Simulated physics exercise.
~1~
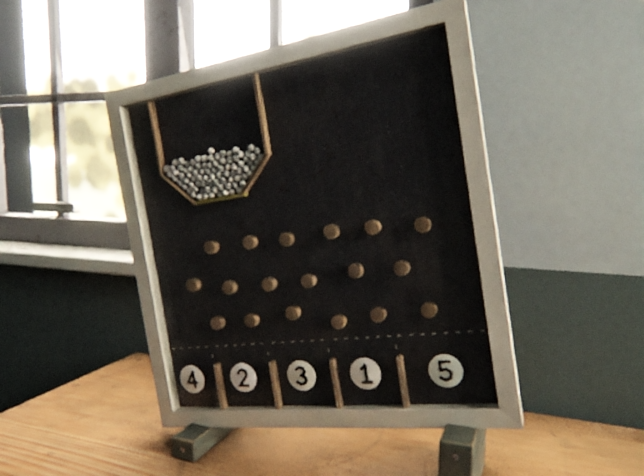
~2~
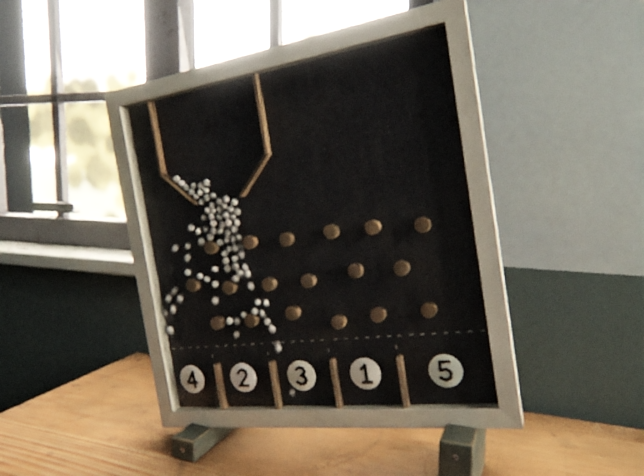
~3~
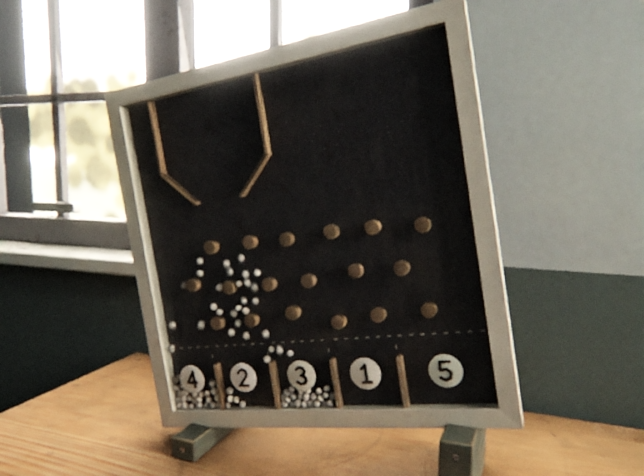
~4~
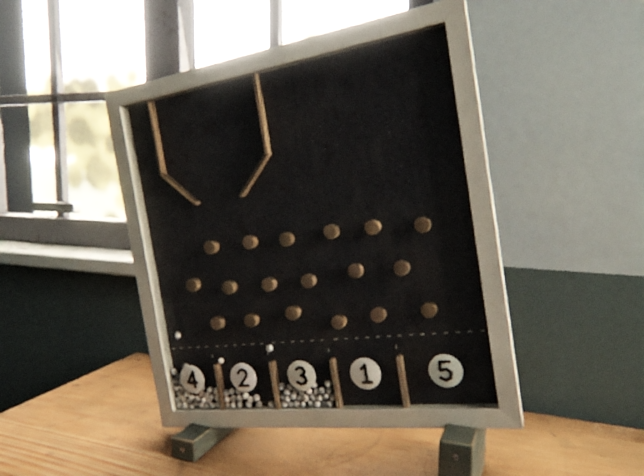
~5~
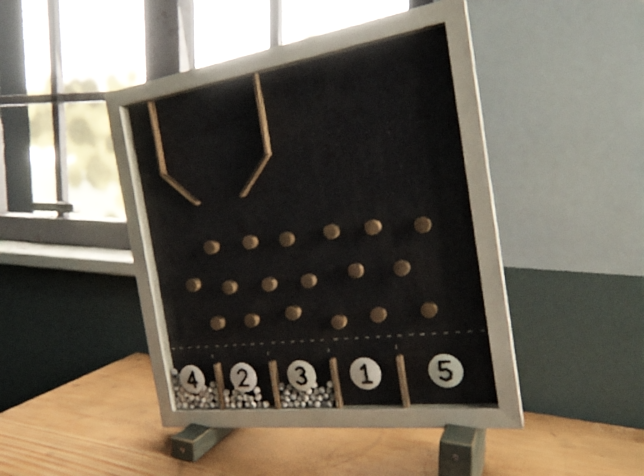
To begin with, small pale beads sit heaped in a hopper at the upper left of a dark, tilted display case with a light frame, standing on a wooden table near a window. The hopper's bottom opens, and the beads pour down in a crowded stream, scattering among the round brown pegs. They spread toward the left wall and the middle, dropping into the bins numbered four, two and three. The last few stragglers fall past the pegs. Finally everything lies still, with beads piled in those three left bins, fewest in bin two, while bins one and five remain empty.
